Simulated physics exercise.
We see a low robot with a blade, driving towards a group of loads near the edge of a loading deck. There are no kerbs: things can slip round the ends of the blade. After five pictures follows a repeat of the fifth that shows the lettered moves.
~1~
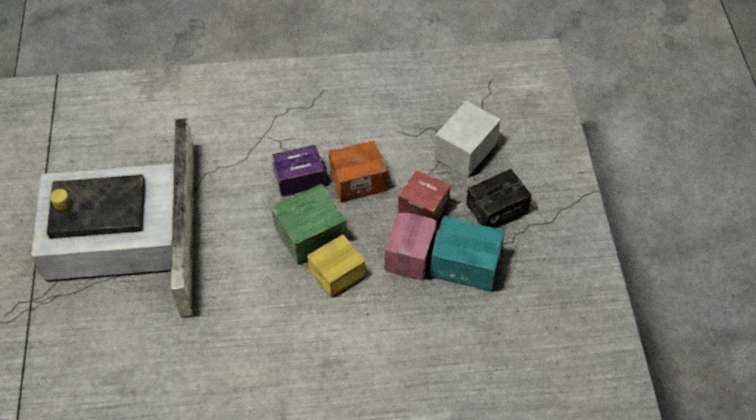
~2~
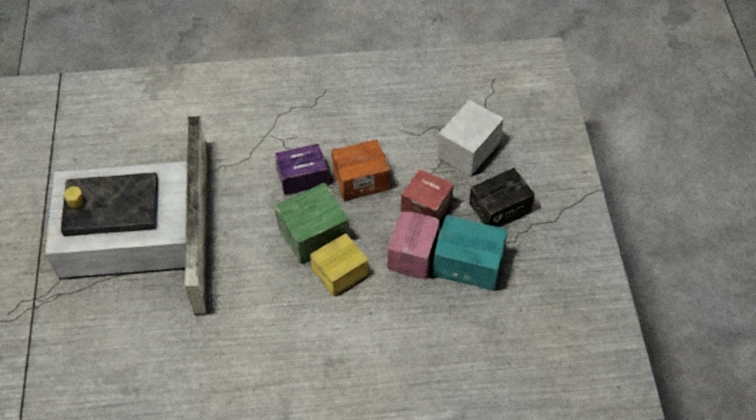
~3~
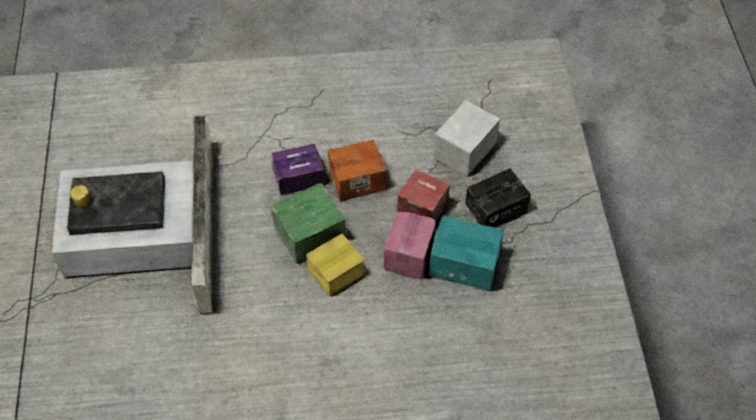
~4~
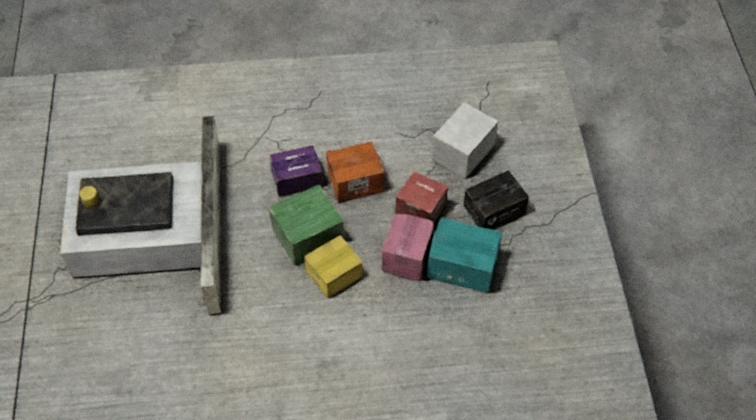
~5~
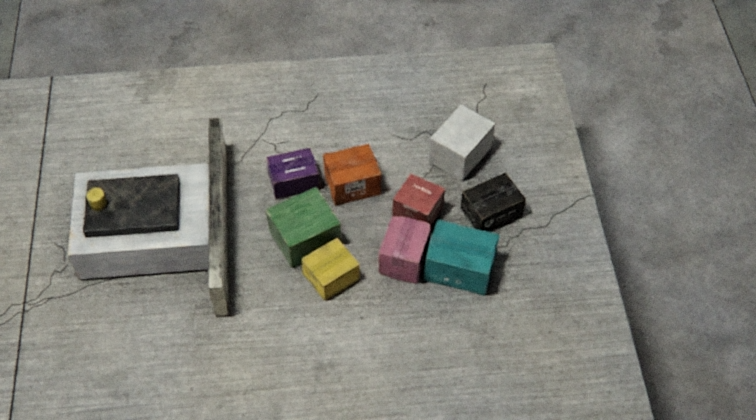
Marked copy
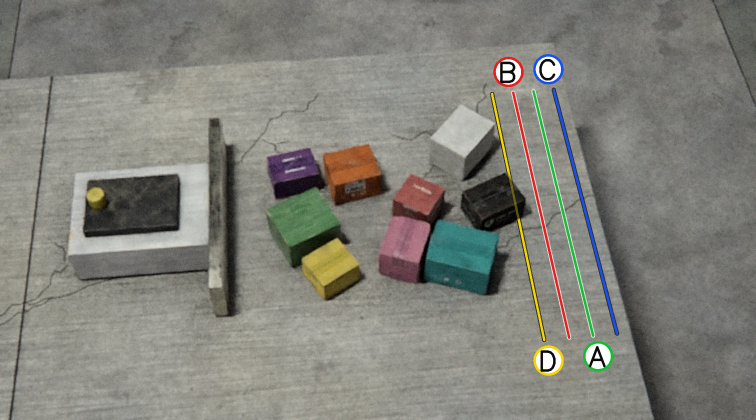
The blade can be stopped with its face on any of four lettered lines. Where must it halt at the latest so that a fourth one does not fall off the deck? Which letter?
At D, and not beyond.
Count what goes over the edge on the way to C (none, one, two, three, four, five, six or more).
In all, six or more.
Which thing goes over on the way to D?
The black box goes over.
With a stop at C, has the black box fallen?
Yes.
On the marked copy, A at (561, 203); B at (539, 205); C at (583, 201); D at (516, 206).
Following D. Soon after the start, robot (251, 195); turquoise box (469, 259); yellow box (360, 276).
Later, robot (361, 187); black box (558, 204); turquoise box (573, 275).
In the end, robot (443, 181); black box over the edge; turquoise box (622, 296); one fallen.
As for the rest, A drops five; B drops four; C drops nine.
